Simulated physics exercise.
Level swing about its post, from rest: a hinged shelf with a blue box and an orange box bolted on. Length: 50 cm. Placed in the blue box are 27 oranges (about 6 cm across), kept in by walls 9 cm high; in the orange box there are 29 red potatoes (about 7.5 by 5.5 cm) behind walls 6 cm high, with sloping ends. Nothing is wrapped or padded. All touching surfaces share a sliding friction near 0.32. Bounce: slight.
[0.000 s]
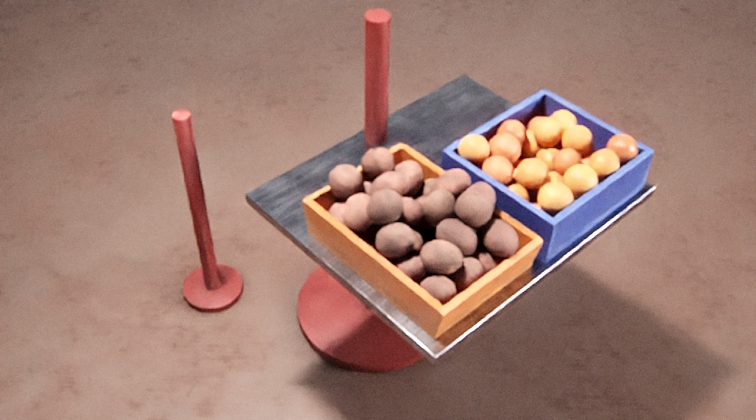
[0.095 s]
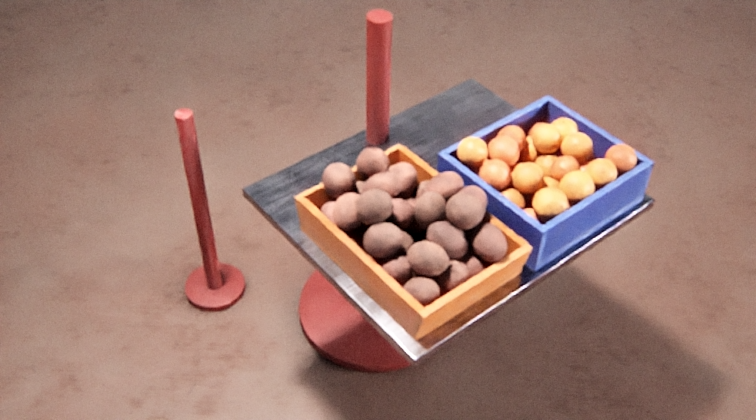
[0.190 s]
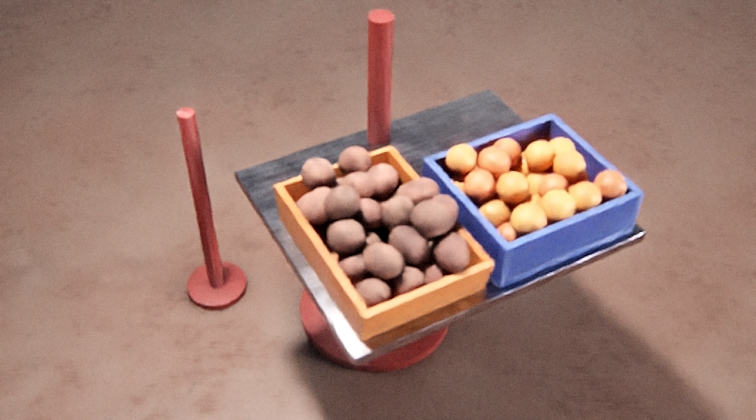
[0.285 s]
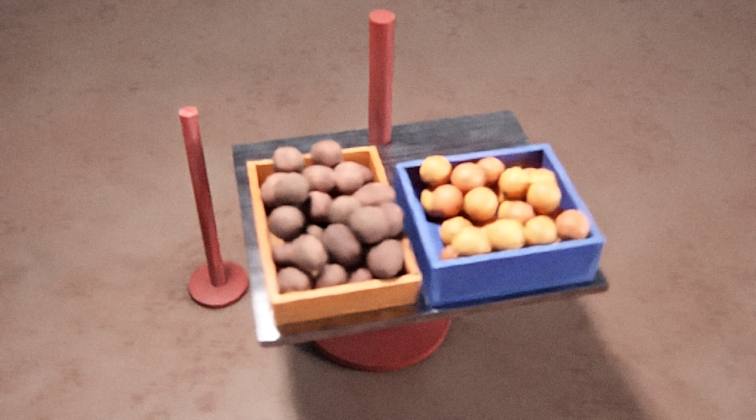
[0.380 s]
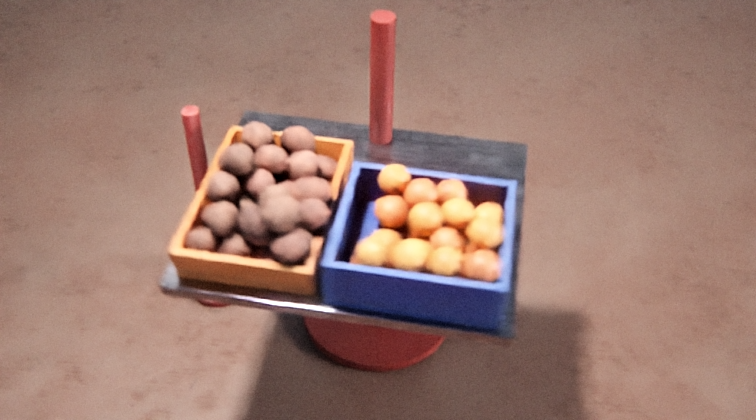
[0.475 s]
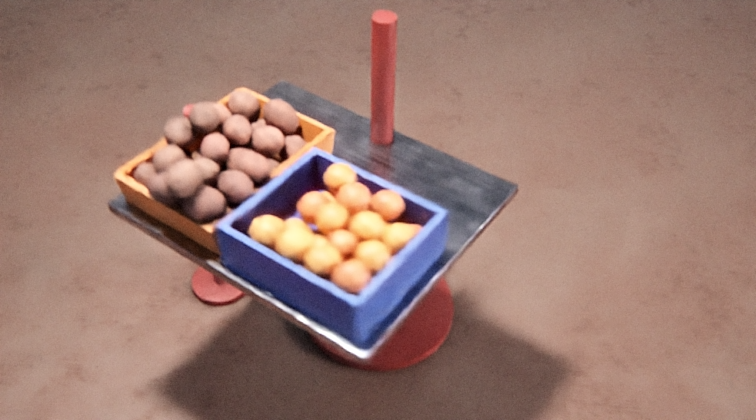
On a brown floor, a grey tabletop carrying an orange box of red potatoes and a blue box of oranges turns clockwise about its red post, slowly at first then faster, swinging both boxes leftward past a shorter red post.
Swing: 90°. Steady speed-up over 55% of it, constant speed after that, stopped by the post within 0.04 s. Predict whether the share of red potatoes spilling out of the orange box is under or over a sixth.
The share is over a sixth.
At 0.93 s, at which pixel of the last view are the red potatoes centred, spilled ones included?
I'd put it close to (200, 122).
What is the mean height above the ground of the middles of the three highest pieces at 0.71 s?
About 72 cm up.
After 0.51 s, the shelf hits the red post.
After 0.59 s, blue box 27 in, 0 out and orange box 24 in, 5 out.
After 0.71 s, blue box 27 in, 0 out and orange box 20 in, 9 out.
After 0.93 s, blue box 26 in, 1 out and orange box 20 in, 9 out.
Final count (at 1.37 s), blue box 26 in, 1 out and orange box 20 in, 9 out. Asked share, 9 of 29, 31 per cent.
